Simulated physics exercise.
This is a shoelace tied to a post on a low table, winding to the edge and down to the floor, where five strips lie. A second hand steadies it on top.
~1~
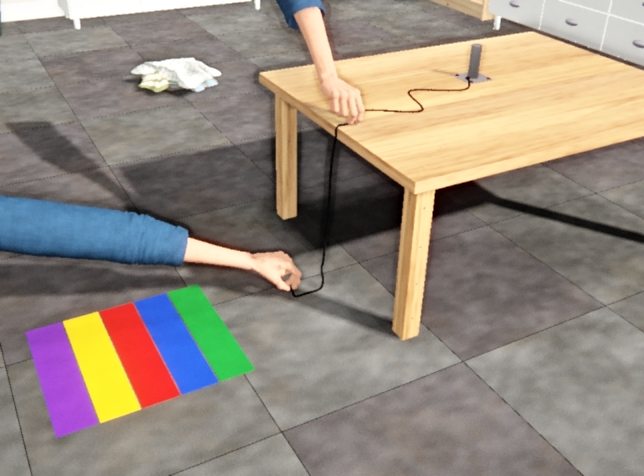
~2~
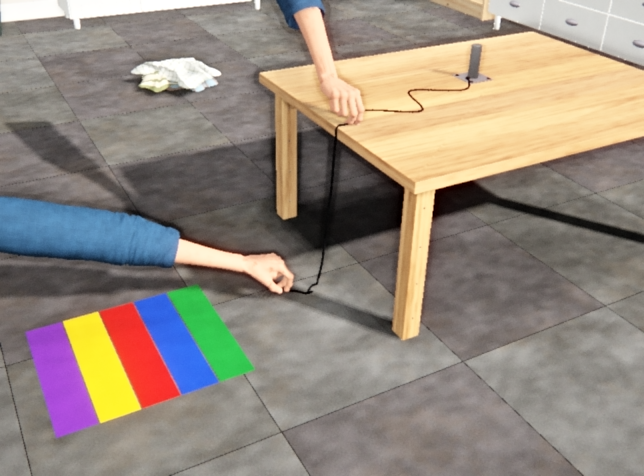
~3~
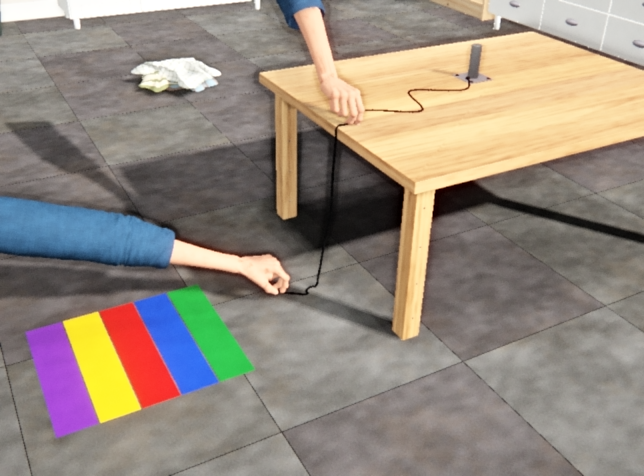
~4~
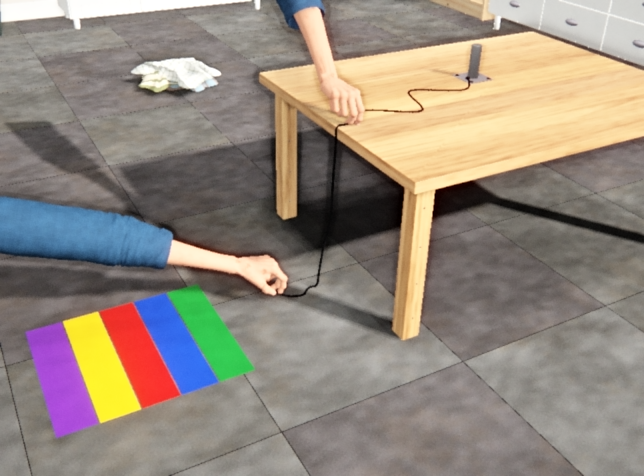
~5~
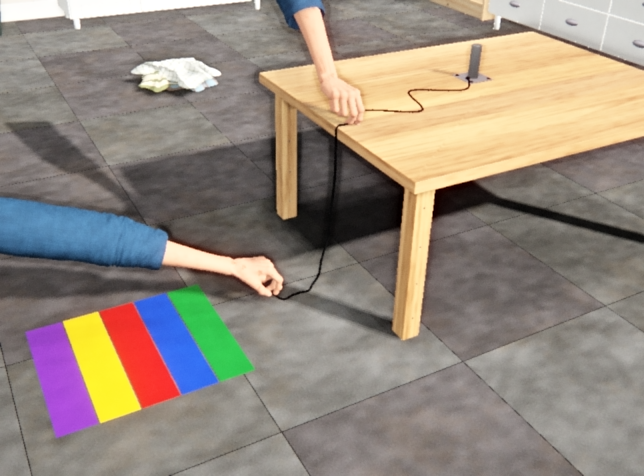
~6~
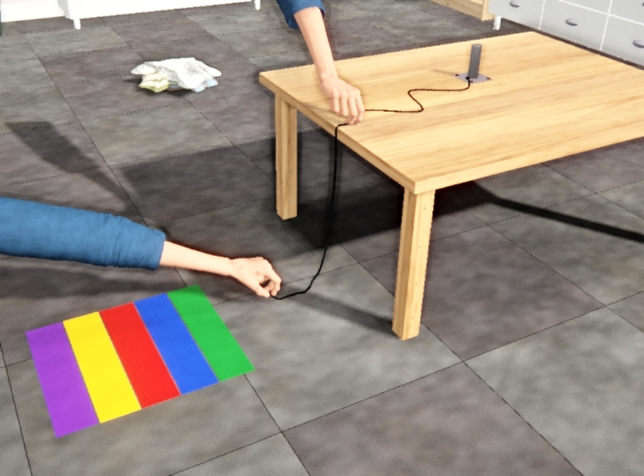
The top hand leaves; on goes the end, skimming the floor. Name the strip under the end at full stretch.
The end stops over the yellow strip.
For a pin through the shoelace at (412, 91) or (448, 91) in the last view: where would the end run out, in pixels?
In that order: (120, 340) and (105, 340).
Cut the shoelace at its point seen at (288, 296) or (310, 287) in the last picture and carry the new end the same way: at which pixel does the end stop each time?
The places are (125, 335) and (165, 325).
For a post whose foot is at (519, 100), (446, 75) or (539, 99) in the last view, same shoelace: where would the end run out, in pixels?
The places are (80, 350), (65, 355) and (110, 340).
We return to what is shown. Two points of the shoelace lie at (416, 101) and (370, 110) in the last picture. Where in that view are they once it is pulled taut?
The first at (384, 105), the second at (327, 130).
Early on, end near (164, 325); over blue.
Midway, end near (117, 338); over red.
At the end of the slack, end near (89, 347); over yellow. It gets as far as the yellow strip.
